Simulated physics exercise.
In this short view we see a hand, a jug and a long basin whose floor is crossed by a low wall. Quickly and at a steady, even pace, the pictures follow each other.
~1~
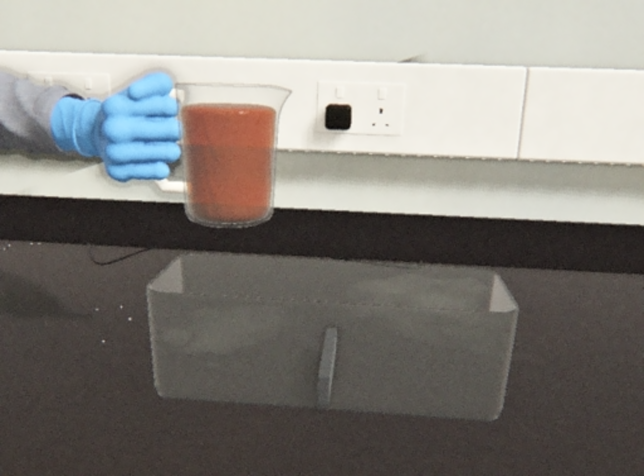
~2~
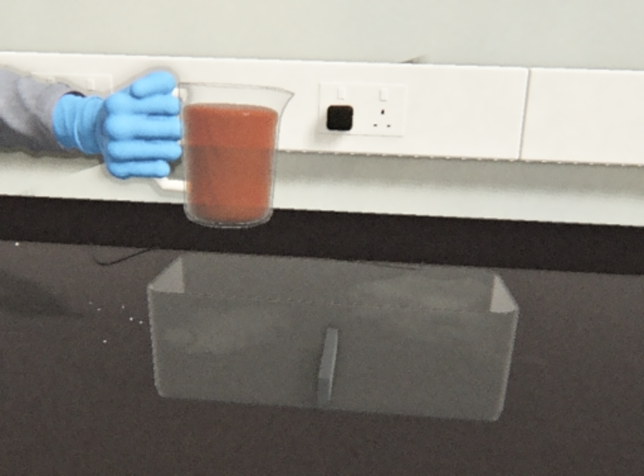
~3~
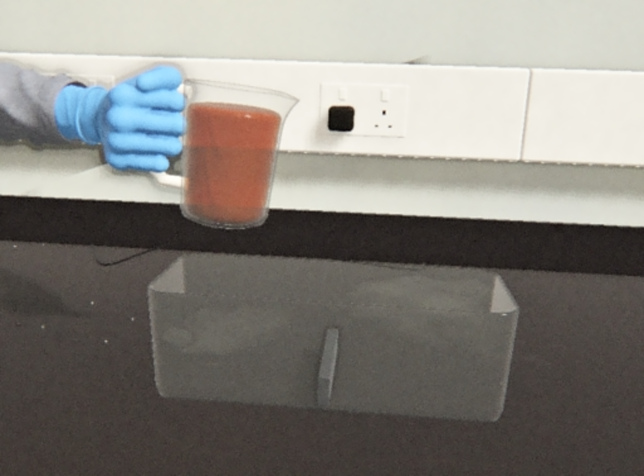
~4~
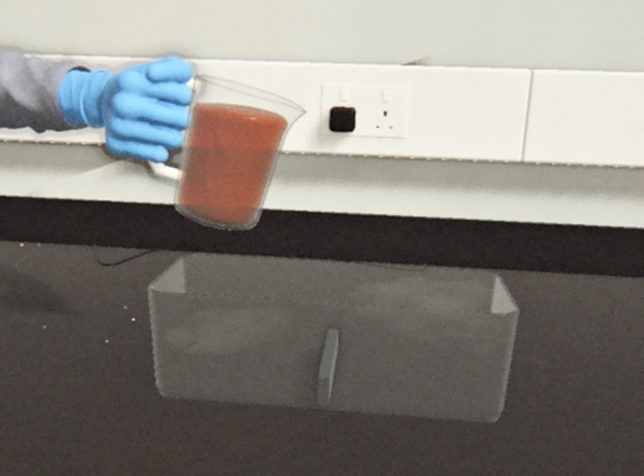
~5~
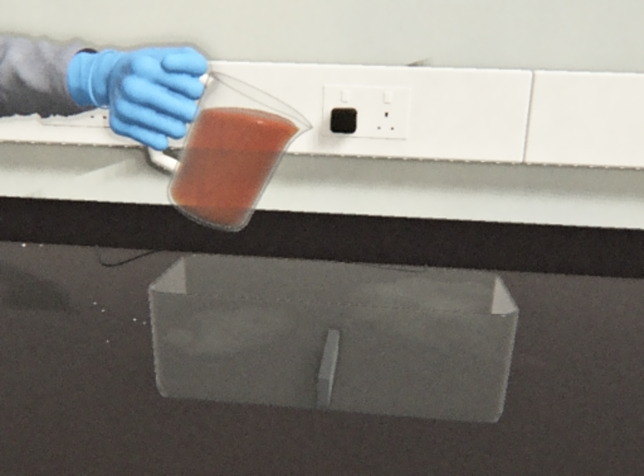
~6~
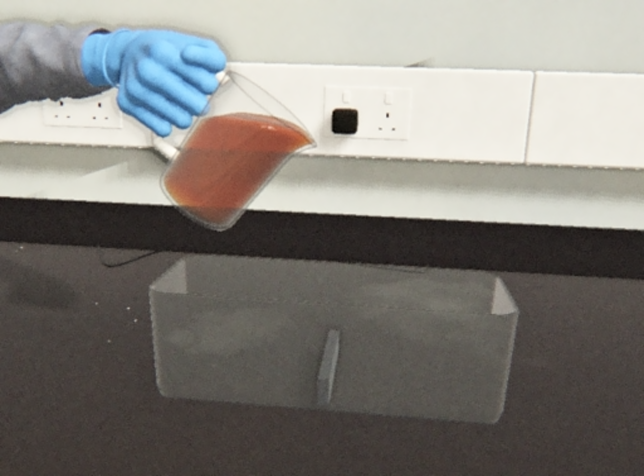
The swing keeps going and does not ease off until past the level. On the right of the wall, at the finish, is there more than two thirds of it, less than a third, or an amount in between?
There is more than two thirds of it there.
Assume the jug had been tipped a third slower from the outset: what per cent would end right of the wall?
It comes to some 80 in a hundred.
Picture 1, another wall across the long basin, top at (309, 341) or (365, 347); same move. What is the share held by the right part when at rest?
Try 1: Some 95 %; try 2: 20 %.
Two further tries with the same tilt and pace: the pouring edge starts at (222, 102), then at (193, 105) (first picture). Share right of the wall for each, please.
About 15 per cent, then about 20 per cent.
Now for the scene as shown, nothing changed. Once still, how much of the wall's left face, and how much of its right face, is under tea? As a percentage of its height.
On the left 20 %, on the right 80 %.
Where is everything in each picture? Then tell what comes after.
In the first frame, tilt 0°; pouring edge (292, 90); surface from (185, 106) to (277, 109); the long basin's rim runs from (165, 272) to (506, 291); the wall's top is at (328, 352).
In the second frame, tilt 2°; pouring edge (294, 92); surface from (187, 105) to (280, 111).
In the third frame, tilt 7°; pouring edge (299, 99); surface from (191, 103) to (282, 113).
In the fourth frame, tilt 15°; pouring edge (307, 111); surface from (197, 103) to (290, 119).
In the fifth frame, tilt 25°; pouring edge (313, 126); surface from (193, 132) to (300, 123).
In the sixth frame, tilt 37°; pouring edge (317, 145); surface from (189, 139) to (312, 133).
A moment on, the tilt is 106° and 54 per cent is still to pour, 0 is left of the wall and 22 right of it.
Next, the tilt is 113° and 11 per cent is still to pour, 10 is left of the wall and 66 right of it.
Then the tilt is 113° and 0 per cent is still to pour, 11 is left of the wall and 86 right of it.
Later the tilt is 113° and 0 per cent is still to pour, 12 is left of the wall and 87 right of it.
At rest 16 per cent lies left of the wall, 82 right of it and 1 outside.
